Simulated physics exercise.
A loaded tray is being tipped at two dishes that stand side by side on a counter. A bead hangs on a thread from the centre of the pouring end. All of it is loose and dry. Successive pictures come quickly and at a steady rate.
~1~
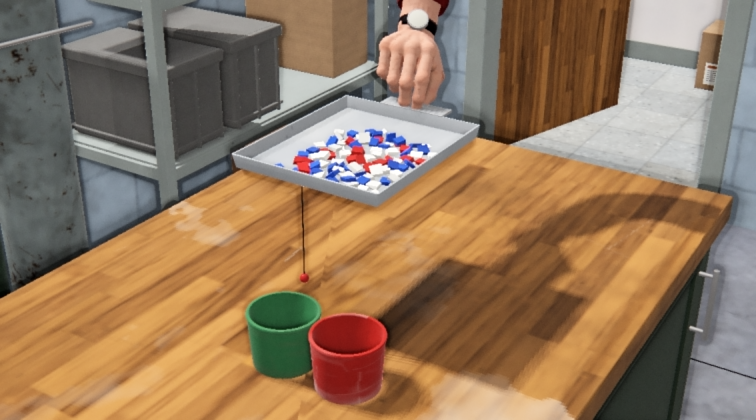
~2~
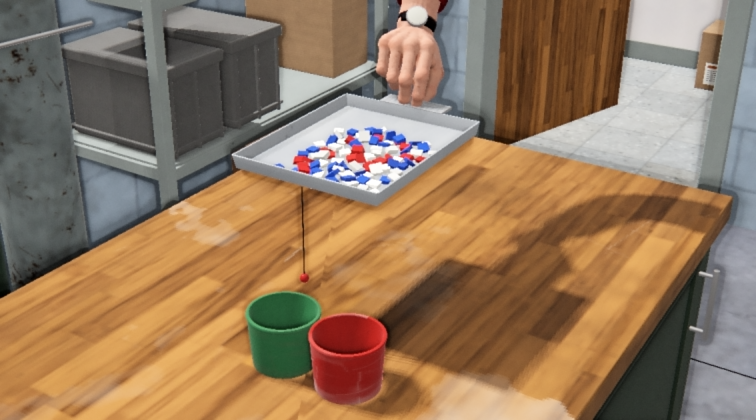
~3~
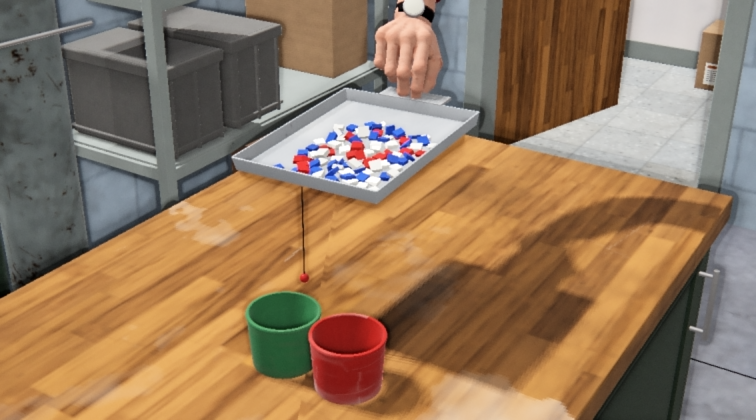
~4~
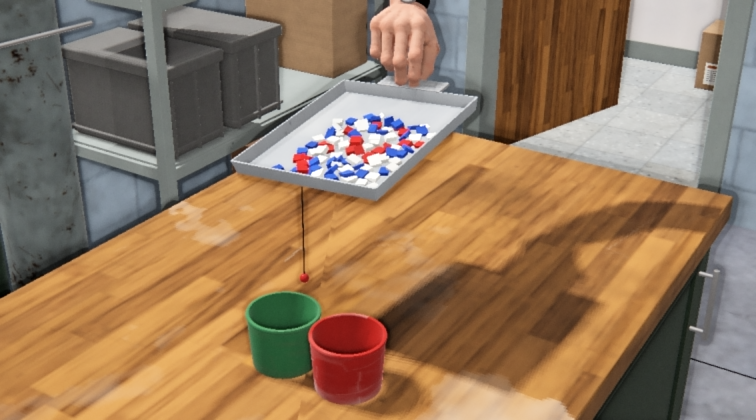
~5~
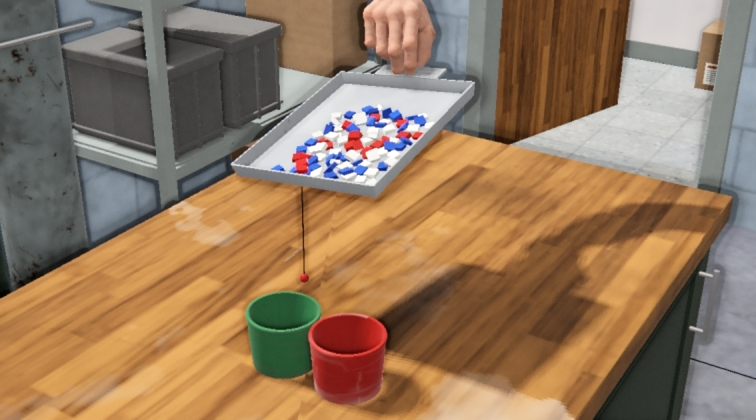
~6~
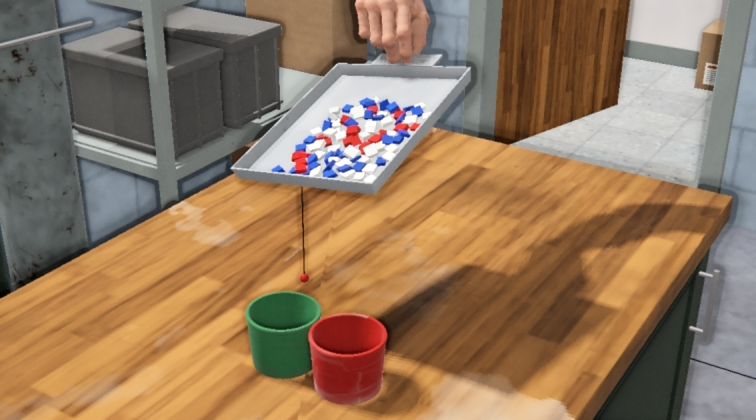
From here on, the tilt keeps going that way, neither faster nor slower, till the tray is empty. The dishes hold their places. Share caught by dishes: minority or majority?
Minority.
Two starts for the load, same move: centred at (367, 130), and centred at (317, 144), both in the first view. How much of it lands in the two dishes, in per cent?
Near 0 and 0 percent respectively.
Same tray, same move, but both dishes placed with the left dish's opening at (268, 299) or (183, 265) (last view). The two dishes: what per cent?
Approximately 30 percent, followed by approximately 60 percent.
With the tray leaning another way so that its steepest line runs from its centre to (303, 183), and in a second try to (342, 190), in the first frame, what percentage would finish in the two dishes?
Shares, approx.: 70 %, then 60 %.
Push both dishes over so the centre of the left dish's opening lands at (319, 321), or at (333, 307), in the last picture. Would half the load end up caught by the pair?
Short of half, then short of half.
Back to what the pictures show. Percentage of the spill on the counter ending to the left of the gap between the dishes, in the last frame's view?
It works out to some 100 per cent.
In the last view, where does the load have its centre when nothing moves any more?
(238, 322).
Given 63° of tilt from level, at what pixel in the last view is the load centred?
Load centre: Approx. (289, 154).
Soon, tray tipped steeply; nearly all on the tray; a stray few in the air.
A while on, tray tipped past a quarter turn; about a quarter on the tray; a stray few in the left dish; about a third outside both; about half in the air.
Towards the end, tray tipped past a quarter turn; a small part in the left dish; nearly all outside both.
Finally, tray tipped past a quarter turn; none in the right dish; a small part in the left dish; nearly all outside both.
